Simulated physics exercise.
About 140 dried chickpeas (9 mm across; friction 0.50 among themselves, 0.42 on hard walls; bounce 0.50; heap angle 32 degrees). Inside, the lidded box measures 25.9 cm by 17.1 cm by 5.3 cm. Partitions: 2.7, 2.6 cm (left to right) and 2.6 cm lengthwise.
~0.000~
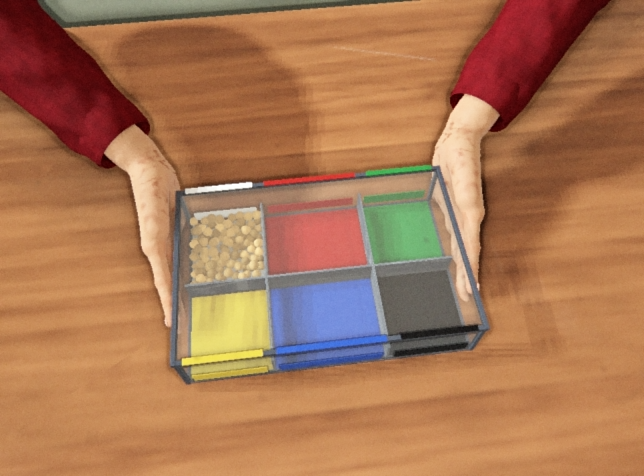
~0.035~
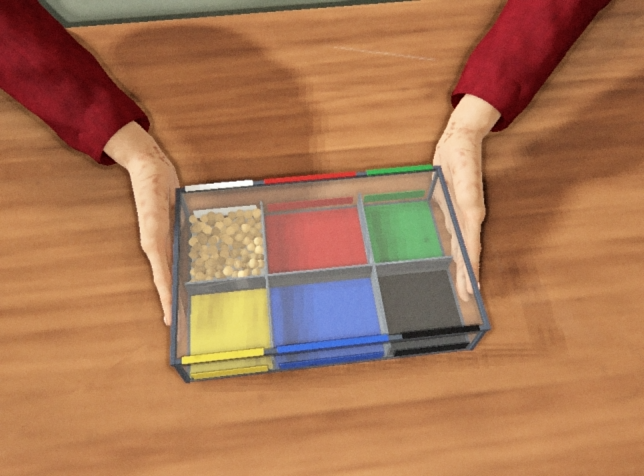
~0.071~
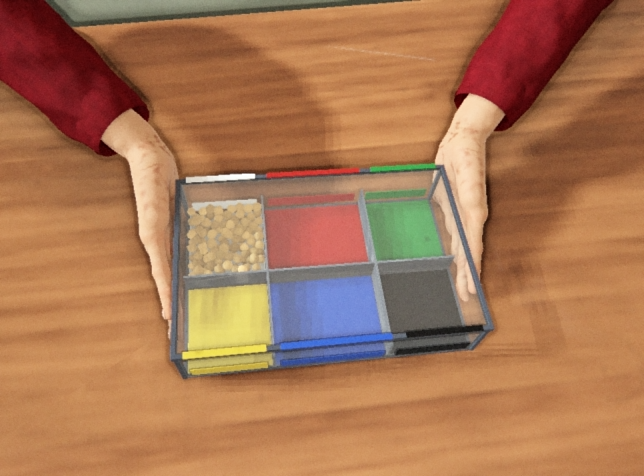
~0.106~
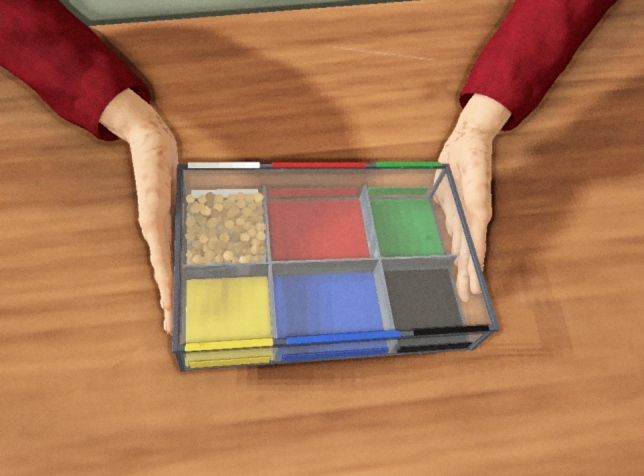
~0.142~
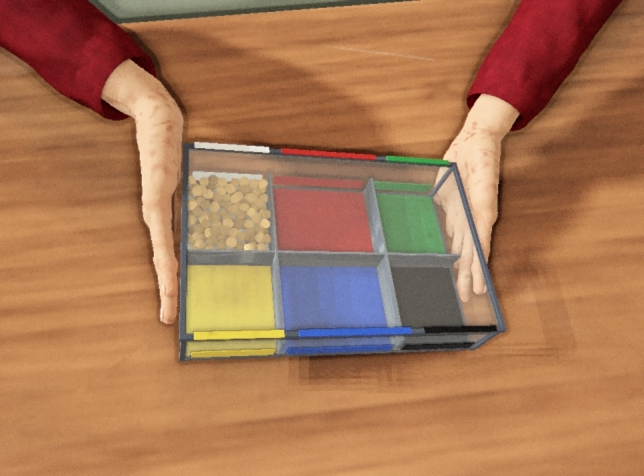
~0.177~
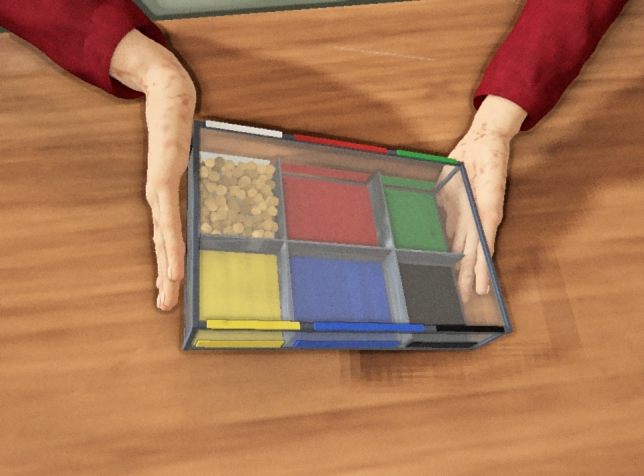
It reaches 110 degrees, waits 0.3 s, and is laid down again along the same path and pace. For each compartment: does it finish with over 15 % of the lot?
Red no, blue no, green yes, yellow no, white no, black yes.
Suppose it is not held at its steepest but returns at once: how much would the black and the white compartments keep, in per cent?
Black 50; white 0.
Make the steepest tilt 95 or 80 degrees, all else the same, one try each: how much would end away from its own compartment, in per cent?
Some 95 and 80 per cent.
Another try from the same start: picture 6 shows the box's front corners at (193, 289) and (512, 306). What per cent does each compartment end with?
Red 10; blue 0; green 85; yellow 0; white 5; black 0.
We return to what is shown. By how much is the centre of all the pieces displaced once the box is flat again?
Some 21.0 cm.
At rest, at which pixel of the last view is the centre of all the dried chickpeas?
Near (438, 286).
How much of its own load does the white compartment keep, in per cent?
About 0 per cent.
After 0.90 s, tilt 110 degrees; red 25 %, blue 10 %, green 30 %, black 35 %.
After 1.38 s, tilt 61 degrees; green 40 %, black 60 %.
After 1.93 s, tilt 0 degrees; green 40 %, black 60 %.
By 2.4 s all is still; red 0 %, blue 0 %, green 40 %, yellow 0 %, white 0 %, black 60 %.
